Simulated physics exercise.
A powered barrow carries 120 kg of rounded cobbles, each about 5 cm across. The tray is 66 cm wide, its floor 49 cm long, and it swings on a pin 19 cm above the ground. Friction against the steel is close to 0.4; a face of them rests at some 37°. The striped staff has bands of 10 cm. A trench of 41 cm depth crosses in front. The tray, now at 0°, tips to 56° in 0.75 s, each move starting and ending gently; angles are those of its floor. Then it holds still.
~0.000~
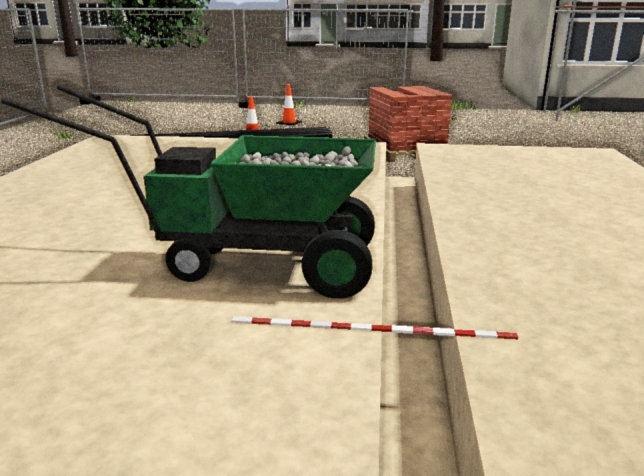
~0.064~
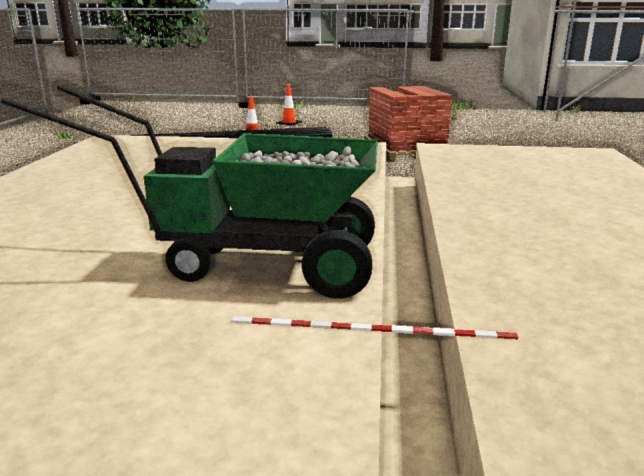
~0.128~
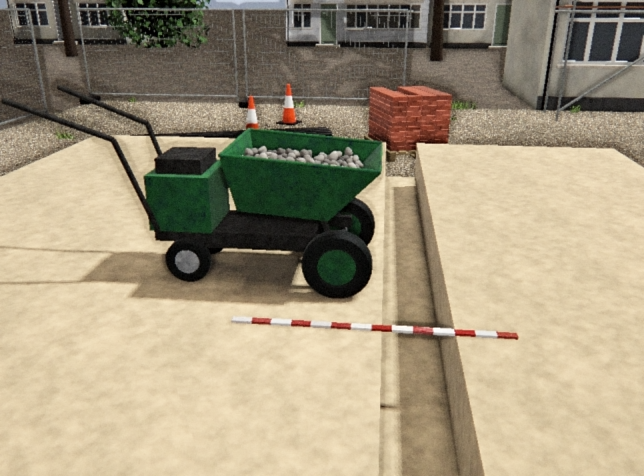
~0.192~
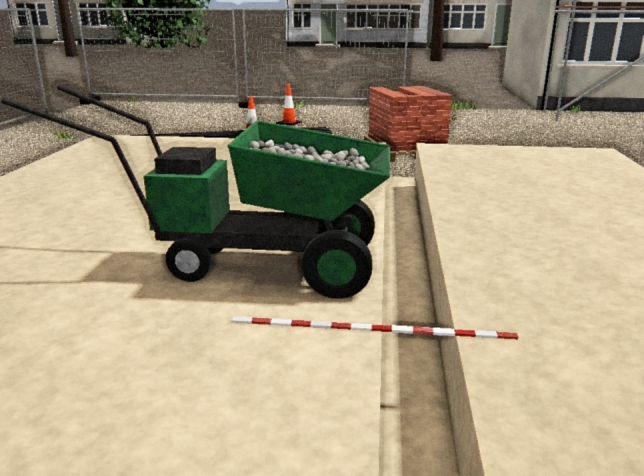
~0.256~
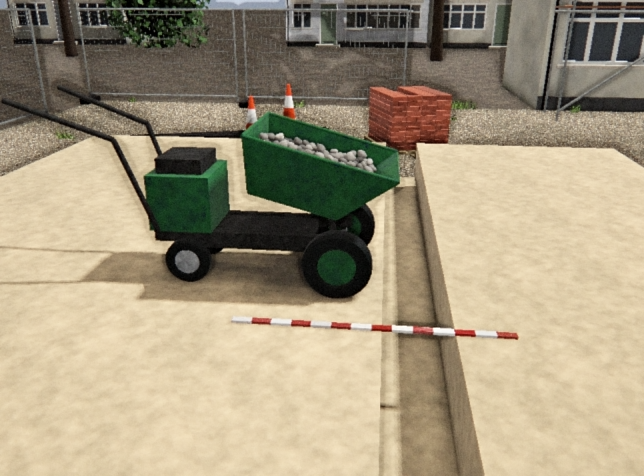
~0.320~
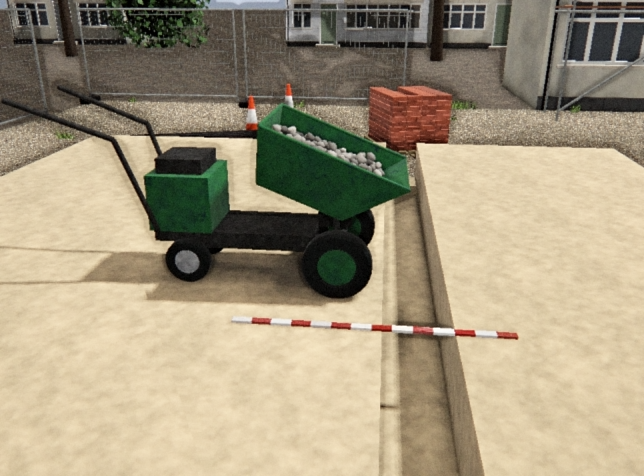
The video shows a green powered barrow loaded with rounded grey stones, standing beside a narrow trench with a red-and-white striped staff across it, as its tray gradually tilts forward to the right while the wheels stay still.
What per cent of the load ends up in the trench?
Close to 14 in a hundred.
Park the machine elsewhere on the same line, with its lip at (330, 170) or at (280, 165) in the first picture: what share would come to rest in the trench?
Near 40 per cent from the first place, 45 from the second.
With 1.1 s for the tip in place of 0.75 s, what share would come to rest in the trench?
It would be near 15 per cent.
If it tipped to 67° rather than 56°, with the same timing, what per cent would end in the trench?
Then about 20 per cent.
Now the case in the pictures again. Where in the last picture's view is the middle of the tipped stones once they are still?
Around (478, 278).
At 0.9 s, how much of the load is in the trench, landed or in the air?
About 0 per cent by then.
After 0.6 s the floor is at 47°; 100 % in the tray; the foremost stones are at (413, 202).
After 0.9 s the floor is at 56°; 95 % in the tray, 1 % in the trench, 4 % past the trench; the foremost stones are at (468, 236).
After 1.2 s the floor is at 56°; 65 % in the tray, 2 % in the trench, 34 % past the trench; the foremost stones are at (549, 284).
After 3.2 s the floor is at 56°; 45 % in the tray, 14 % in the trench, 41 % past the trench; the foremost stones are at (631, 284).
